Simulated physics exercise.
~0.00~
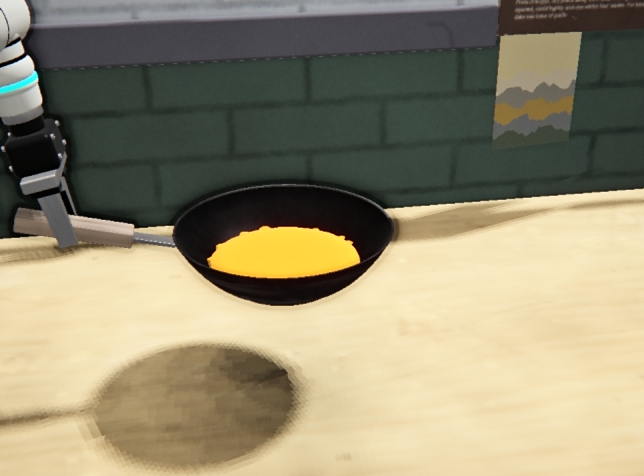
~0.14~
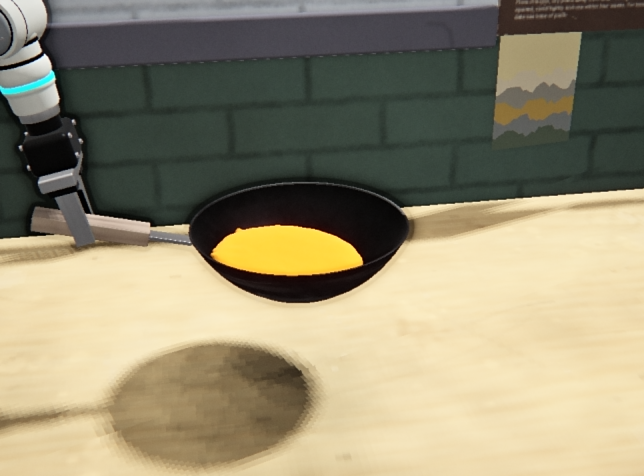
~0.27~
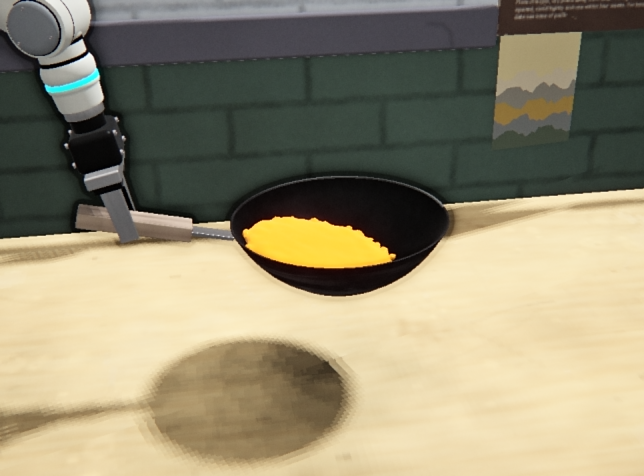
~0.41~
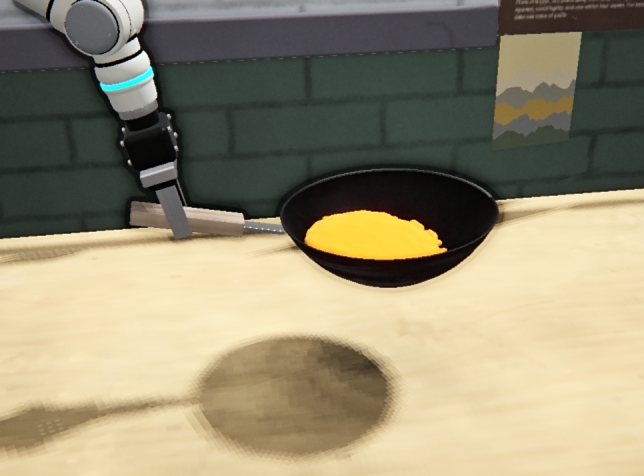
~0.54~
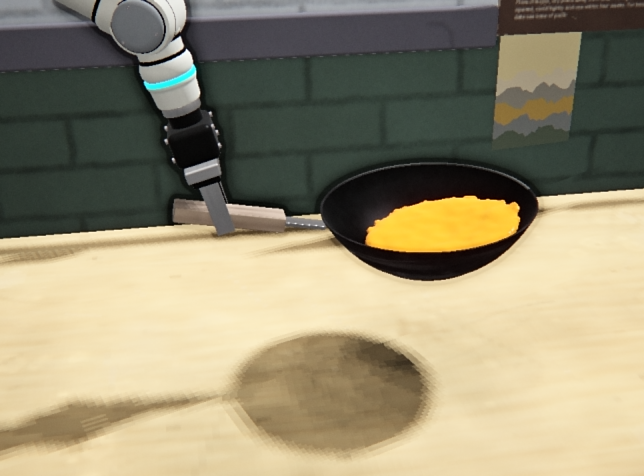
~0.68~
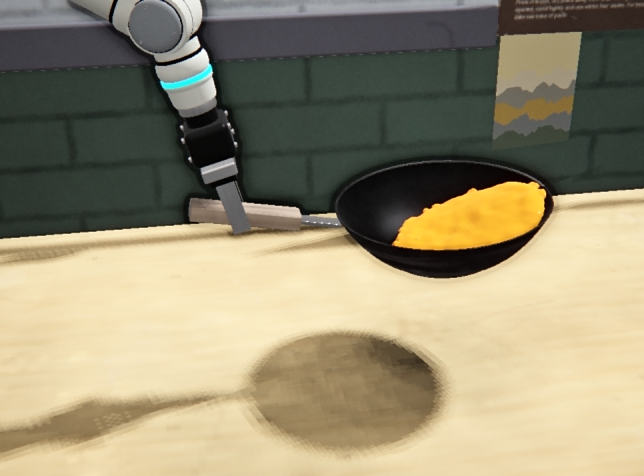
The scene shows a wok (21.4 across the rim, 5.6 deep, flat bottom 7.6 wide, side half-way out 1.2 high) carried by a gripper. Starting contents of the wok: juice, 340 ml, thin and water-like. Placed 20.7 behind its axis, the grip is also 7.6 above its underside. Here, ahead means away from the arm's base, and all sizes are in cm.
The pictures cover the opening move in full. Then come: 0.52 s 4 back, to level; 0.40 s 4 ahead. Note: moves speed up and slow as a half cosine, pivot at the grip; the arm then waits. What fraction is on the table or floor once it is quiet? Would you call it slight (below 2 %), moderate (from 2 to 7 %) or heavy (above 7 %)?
I would call it slight.
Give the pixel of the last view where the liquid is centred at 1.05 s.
I'd point to around (377, 249).
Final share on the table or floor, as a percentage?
0 percent, roughly.
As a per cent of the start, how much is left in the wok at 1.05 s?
That would be close to 100 percent of the start.
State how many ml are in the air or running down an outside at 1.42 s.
About 0 ml.
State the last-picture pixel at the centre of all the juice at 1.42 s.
Centre pixel approx. (435, 251).
After 1.05 s, level, liquid up to 18 above the table; 340 ml in the wok.
After 1.42 s, level, liquid up to 15 above the table; 340 ml in the wok.
After 1.80 s, level, liquid up to 14 above the table; 340 ml in the wok.
After 2.60 s, level, liquid up to 15 above the table; 340 ml in the wok.
At rest, 340 ml in the wok. That is 0 % on the table or floor.
